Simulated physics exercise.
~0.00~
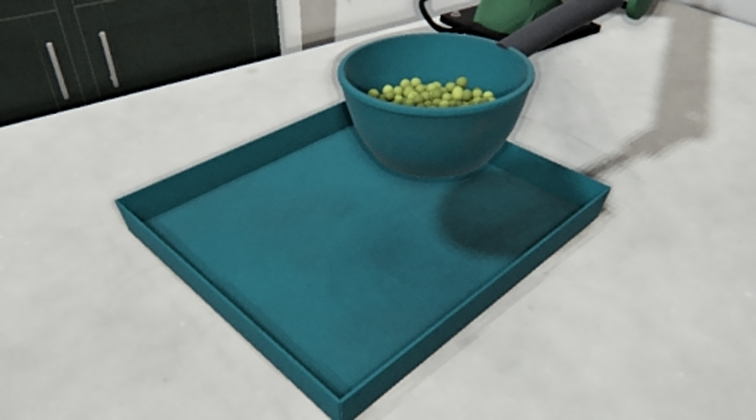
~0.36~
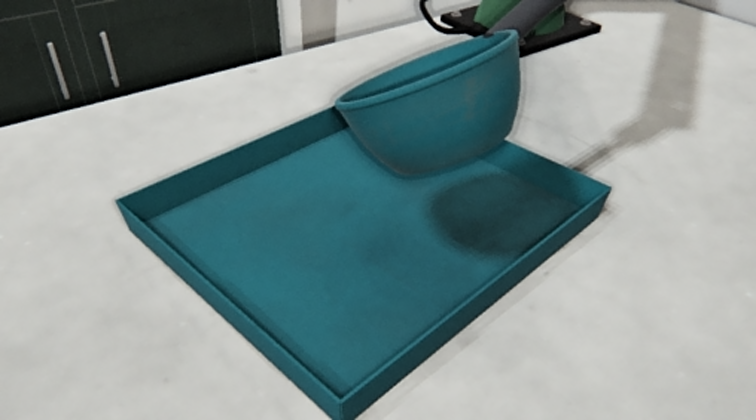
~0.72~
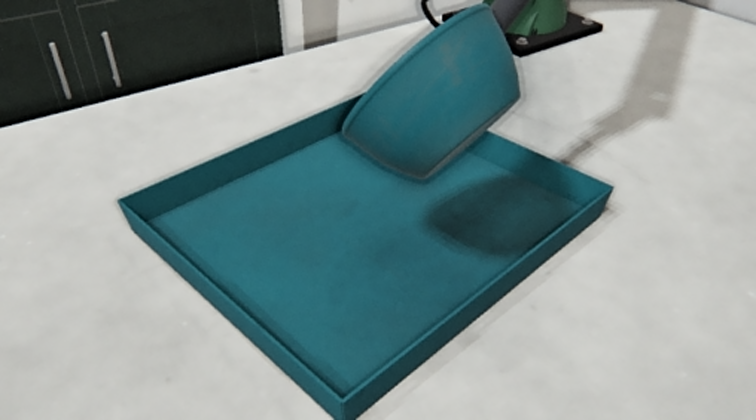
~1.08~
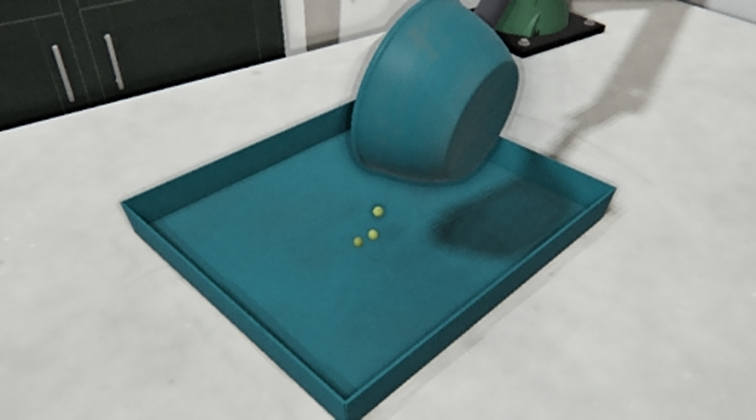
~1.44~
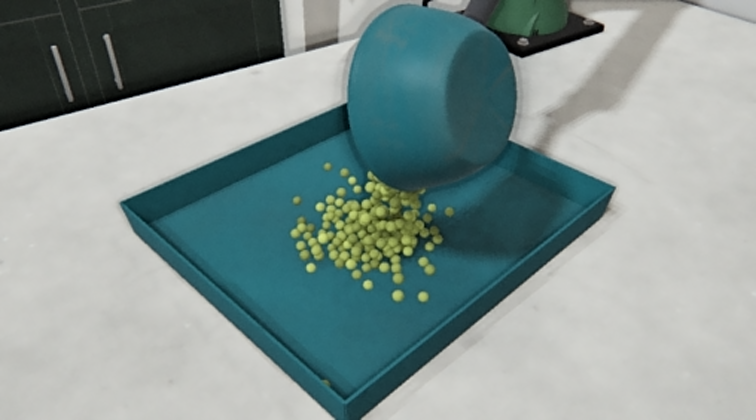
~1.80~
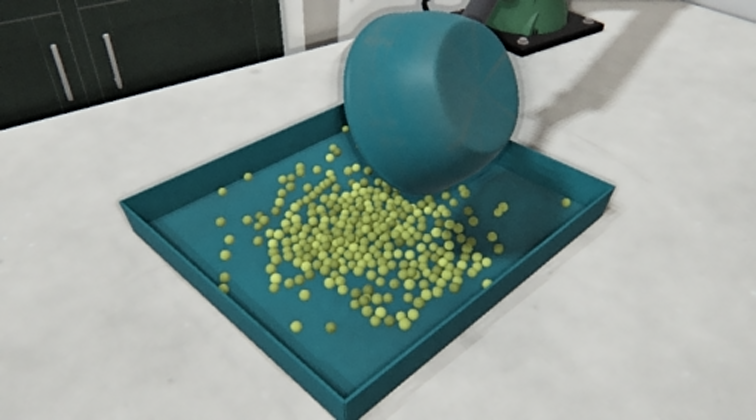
On a pale kitchen countertop, a teal bowl tipping over and pouring small green balls that scatter across a shallow teal tray.
